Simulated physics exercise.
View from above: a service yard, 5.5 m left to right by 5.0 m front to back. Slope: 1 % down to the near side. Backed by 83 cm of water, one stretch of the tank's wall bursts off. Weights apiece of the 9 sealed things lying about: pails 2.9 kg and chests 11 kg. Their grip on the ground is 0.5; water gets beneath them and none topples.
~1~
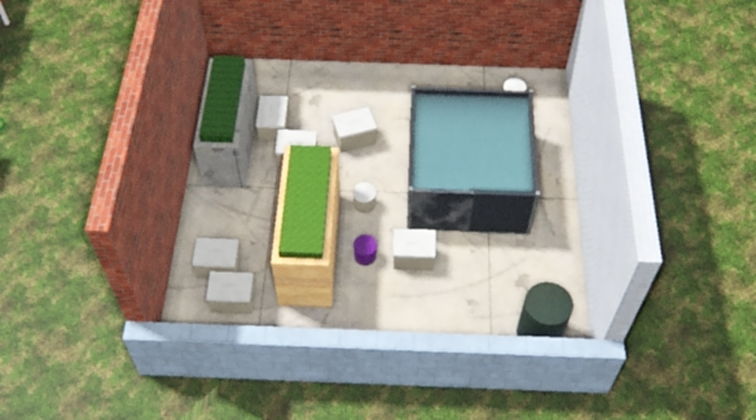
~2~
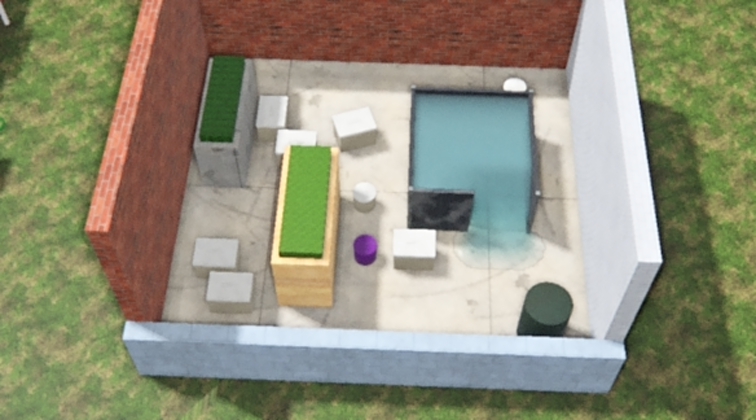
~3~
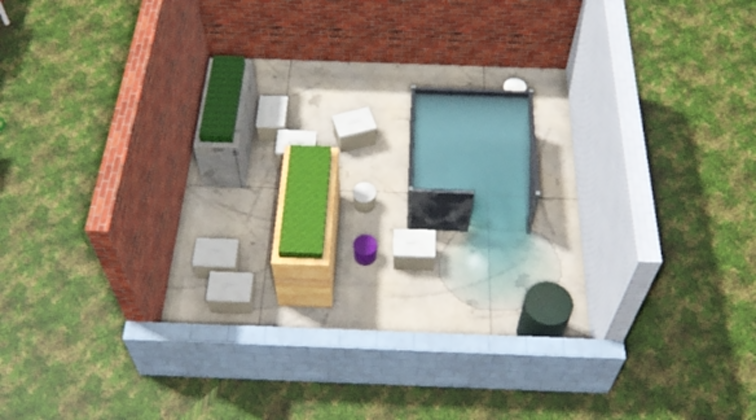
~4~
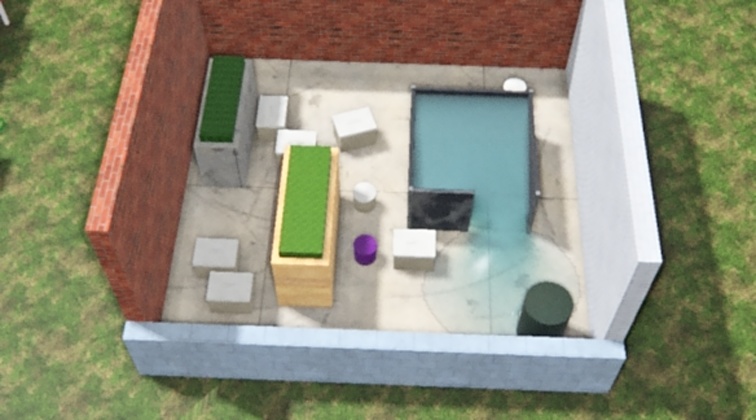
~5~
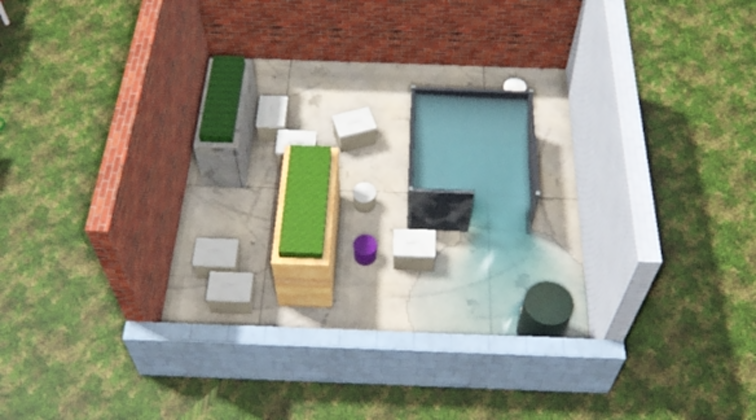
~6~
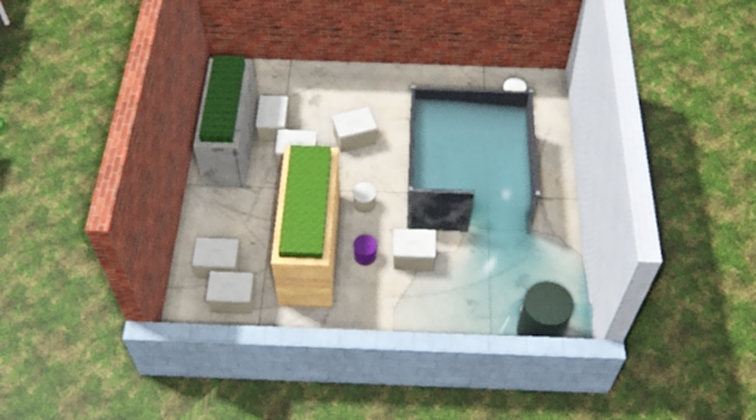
In a walled yard, part of a tank's wall gives way and water spreads across the floor.
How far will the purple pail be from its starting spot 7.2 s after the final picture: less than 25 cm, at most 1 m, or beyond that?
Outcome: A long move.
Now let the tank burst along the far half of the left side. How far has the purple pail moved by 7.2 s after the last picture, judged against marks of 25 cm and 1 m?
After that, the purple pail shifts somewhat.
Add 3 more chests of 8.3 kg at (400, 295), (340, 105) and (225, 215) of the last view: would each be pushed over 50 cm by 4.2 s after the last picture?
Taking them in order: Far enough, not far enough and far enough.
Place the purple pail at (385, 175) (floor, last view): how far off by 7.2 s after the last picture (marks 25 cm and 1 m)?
Well, it is shoved a long way.
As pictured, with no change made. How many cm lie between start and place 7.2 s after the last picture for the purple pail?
Some 300 cm, give or take.
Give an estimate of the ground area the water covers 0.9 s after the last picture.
About 8.5 m2.
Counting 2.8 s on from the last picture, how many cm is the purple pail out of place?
It is about 80 cm out of place by then.
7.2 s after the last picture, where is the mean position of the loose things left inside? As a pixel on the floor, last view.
Averaged position, last view: Near pixel (313, 163).
Then, 0.9 s after the last picture the purple pail is near (365, 245), 0.0 m from its start, aground; 0 afloat.
Then, 2.8 s after the last picture the purple pail is near (396, 194), 0.9 m from its start, afloat; 3 afloat.
Then, 4.8 s after the last picture the purple pail is near (373, 75), 2.9 m from its start, afloat; 5 afloat.
Then, 7.2 s after the last picture the purple pail is near (267, 89), 3.0 m from its start, afloat; 8 afloat.
